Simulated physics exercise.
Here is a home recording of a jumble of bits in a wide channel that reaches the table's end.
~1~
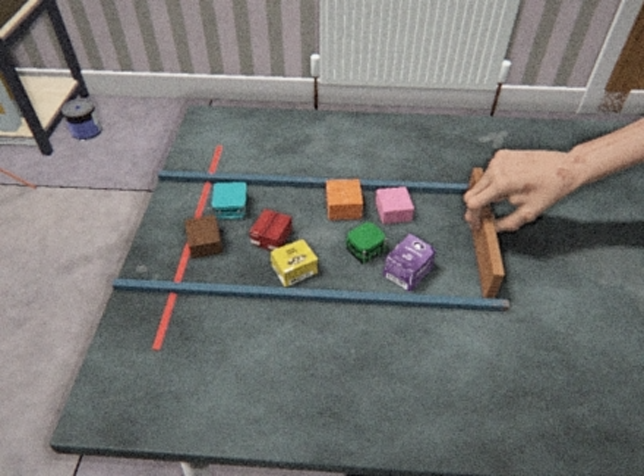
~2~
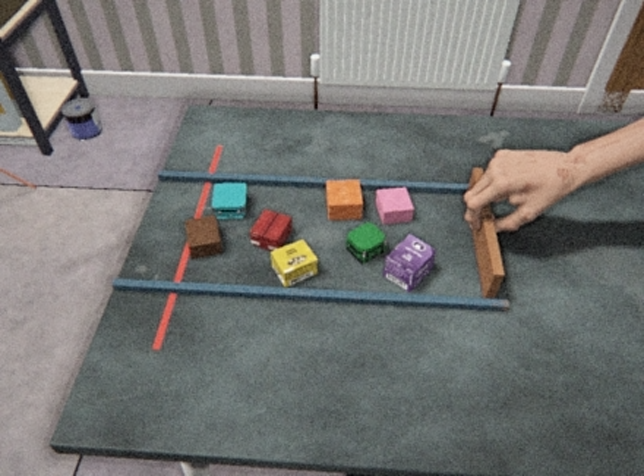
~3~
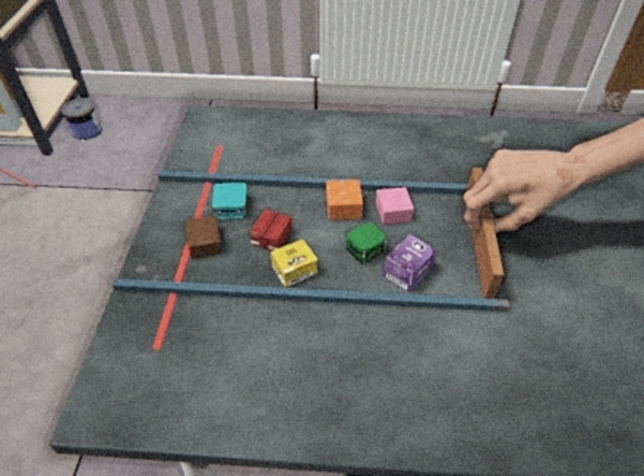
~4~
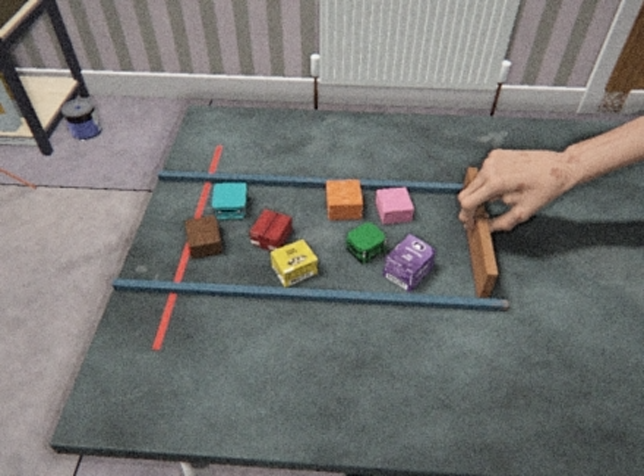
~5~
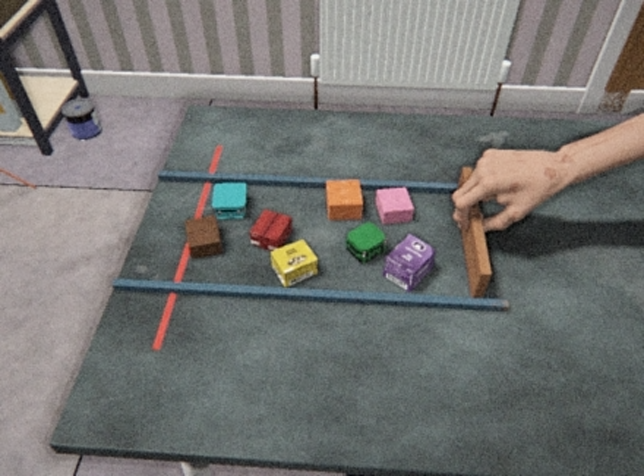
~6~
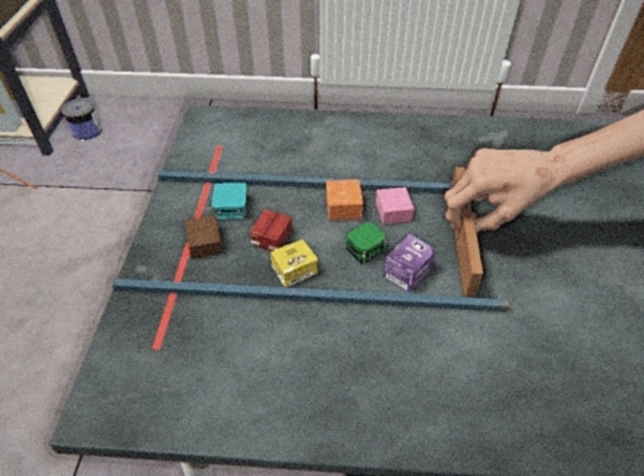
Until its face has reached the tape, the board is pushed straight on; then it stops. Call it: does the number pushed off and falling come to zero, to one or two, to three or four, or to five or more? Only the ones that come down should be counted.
It comes to one or two.
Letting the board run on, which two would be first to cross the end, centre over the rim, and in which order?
The pair, in order, is the turquoise case and the brown block.
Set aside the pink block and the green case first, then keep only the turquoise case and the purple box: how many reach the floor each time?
I'd say 0 the first time and 0 the second time.
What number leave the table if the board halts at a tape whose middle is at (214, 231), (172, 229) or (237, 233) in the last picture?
In that order 1, 5 and 0.
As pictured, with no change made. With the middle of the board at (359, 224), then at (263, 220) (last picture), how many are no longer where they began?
Moved so far: 4, later 8.
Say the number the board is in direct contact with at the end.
The figure is 3.
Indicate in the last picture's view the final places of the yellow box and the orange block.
Roughly (131, 254) for the first and roughly (157, 191) for the second.
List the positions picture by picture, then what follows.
Brown block (204, 236); turquoise case (231, 201); red box (271, 231); board (483, 230); tape (193, 230), in the first picture.
Turquoise case (231, 202); green case (366, 243), in the second picture.
Red box (271, 231); orange block (344, 200), in the third picture.
Brown block (204, 237); pink block (394, 206), in the fourth picture.
Turquoise case (231, 202); purple box (410, 263), in the fifth picture.
Brown block (204, 237); turquoise case (231, 202); red box (271, 231); board (464, 229); tape (193, 230), in the sixth picture.
Soon after, none off yet; brown block at rest near (204, 237); turquoise case at rest near (231, 202); red box at rest near (271, 231).
At rest, the number that fall off is one or two; fallen, turquoise case and brown block.
